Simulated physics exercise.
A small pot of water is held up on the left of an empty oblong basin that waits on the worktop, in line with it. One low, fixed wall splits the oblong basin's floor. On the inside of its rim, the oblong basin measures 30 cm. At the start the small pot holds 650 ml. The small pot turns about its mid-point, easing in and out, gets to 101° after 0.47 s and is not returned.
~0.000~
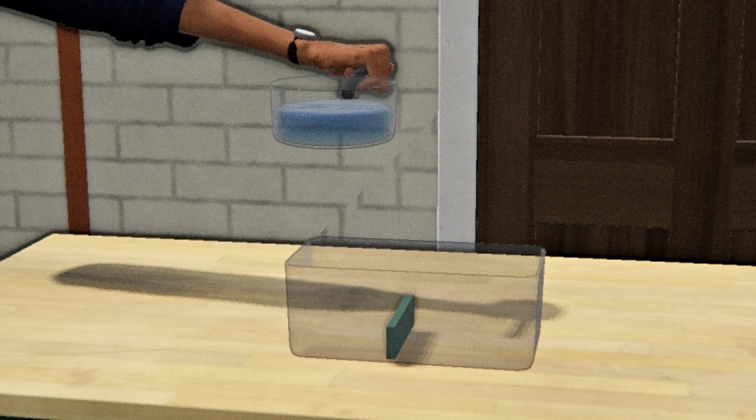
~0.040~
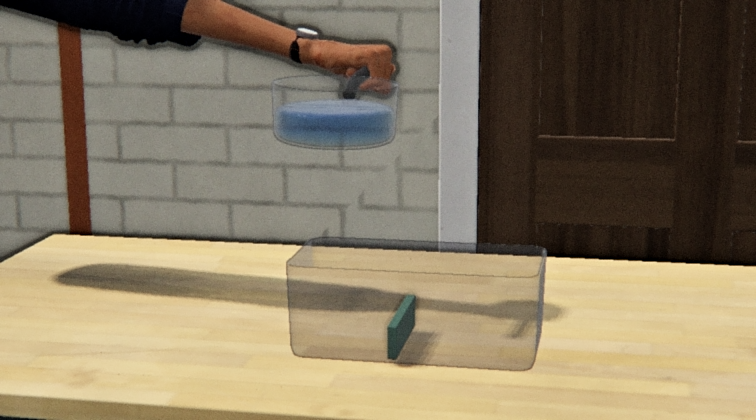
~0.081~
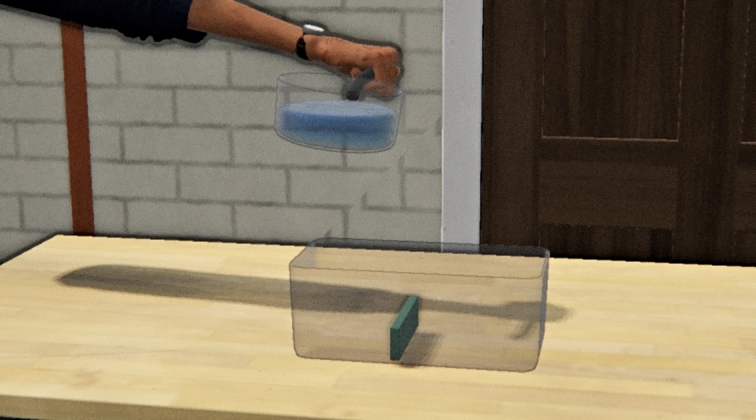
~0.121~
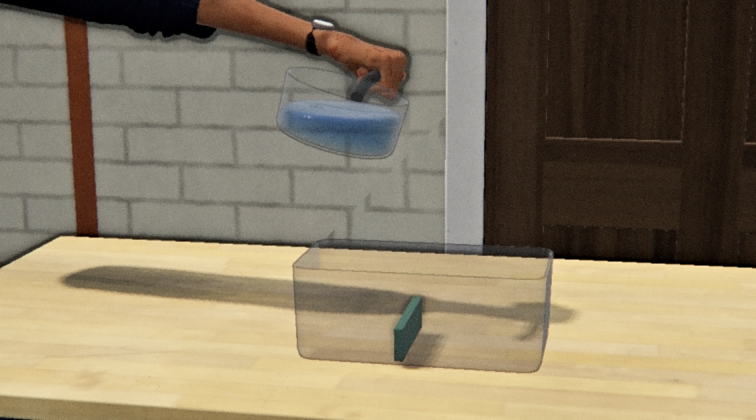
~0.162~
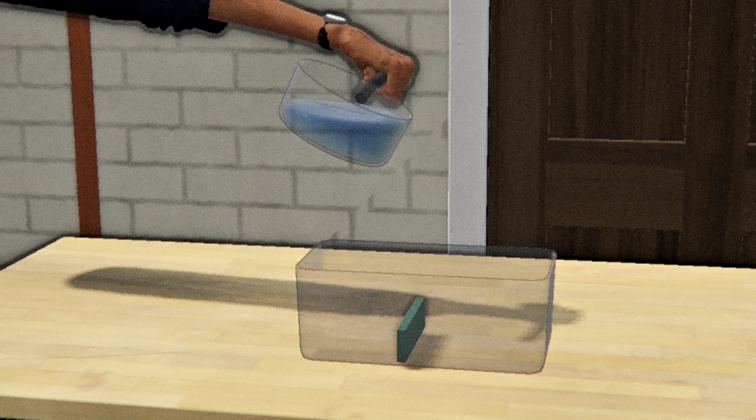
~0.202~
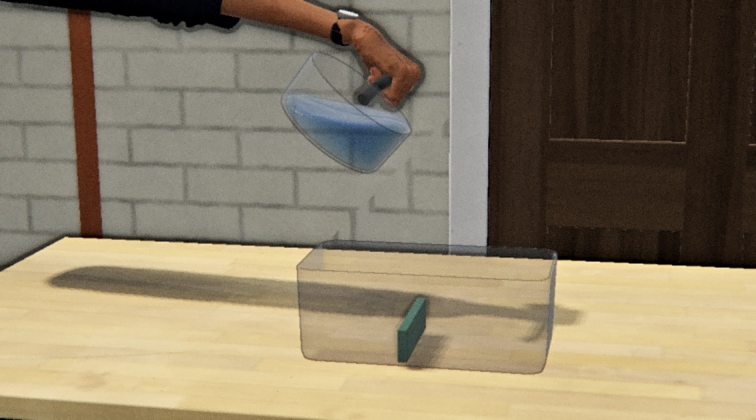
A hand reaching in from the upper left holds a small clear pot of blue water, which starts level and tilts steadily down to the right, the water shifting inside. Below it, slightly to the right, a clear oblong basin with a small green upright wall inside sits on a pale wooden worktop. Behind are a grey brick wall and dark door, seen from slightly above as the view drifts very slightly.
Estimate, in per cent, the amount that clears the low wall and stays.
Roughly 79 percent.
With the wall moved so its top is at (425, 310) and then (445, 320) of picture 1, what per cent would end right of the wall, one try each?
Result: 50 per cent, then 20 per cent.
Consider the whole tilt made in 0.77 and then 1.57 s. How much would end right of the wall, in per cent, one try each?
Respectively about 90 and 90 percent.
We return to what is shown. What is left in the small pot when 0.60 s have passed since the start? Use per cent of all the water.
Close to 6 percent of the total.
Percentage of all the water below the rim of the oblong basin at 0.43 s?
Some 18 per cent.
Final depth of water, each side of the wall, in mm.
Around 6 mm deep on the left, around 22 mm deep on the right.
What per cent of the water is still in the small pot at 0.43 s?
I reckon about 20 in a hundred is still held.
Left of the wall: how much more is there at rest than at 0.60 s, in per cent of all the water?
Roughly 7 per cent.
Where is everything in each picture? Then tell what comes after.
Tilt 0°; pouring edge (395, 86); surface from (277, 106) to (393, 109); the oblong basin's rim runs from (298, 252) to (541, 263); the wall's top is at (401, 311), in the first picture.
Tilt 2°; pouring edge (397, 88); surface from (278, 105) to (395, 110), in the second picture.
Tilt 7°; pouring edge (402, 95); surface from (281, 105) to (398, 113), in the third picture.
Tilt 16°; pouring edge (407, 106); surface from (284, 104) to (402, 116), in the fourth picture.
Tilt 27°; pouring edge (410, 120); surface from (286, 100) to (407, 119), in the fifth picture.
Tilt 39°; pouring edge (409, 135); surface from (288, 94) to (403, 122); 1 per cent is over the edge, in the sixth picture.
After 0.43 s the tilt is 99° and 20 per cent is still to pour, 0 is left of the wall and 17 right of it.
After 0.60 s the tilt is 101° and 6 per cent is still to pour, 10 is left of the wall and 75 right of it.
After 0.78 s the tilt is 101° and 1 per cent is still to pour, 14 is left of the wall and 75 right of it.
After 0.97 s the tilt is 101° and 0 per cent is still to pour, 16 is left of the wall and 79 right of it.
In the end 17 per cent lies left of the wall, 79 right of it and 4 outside.
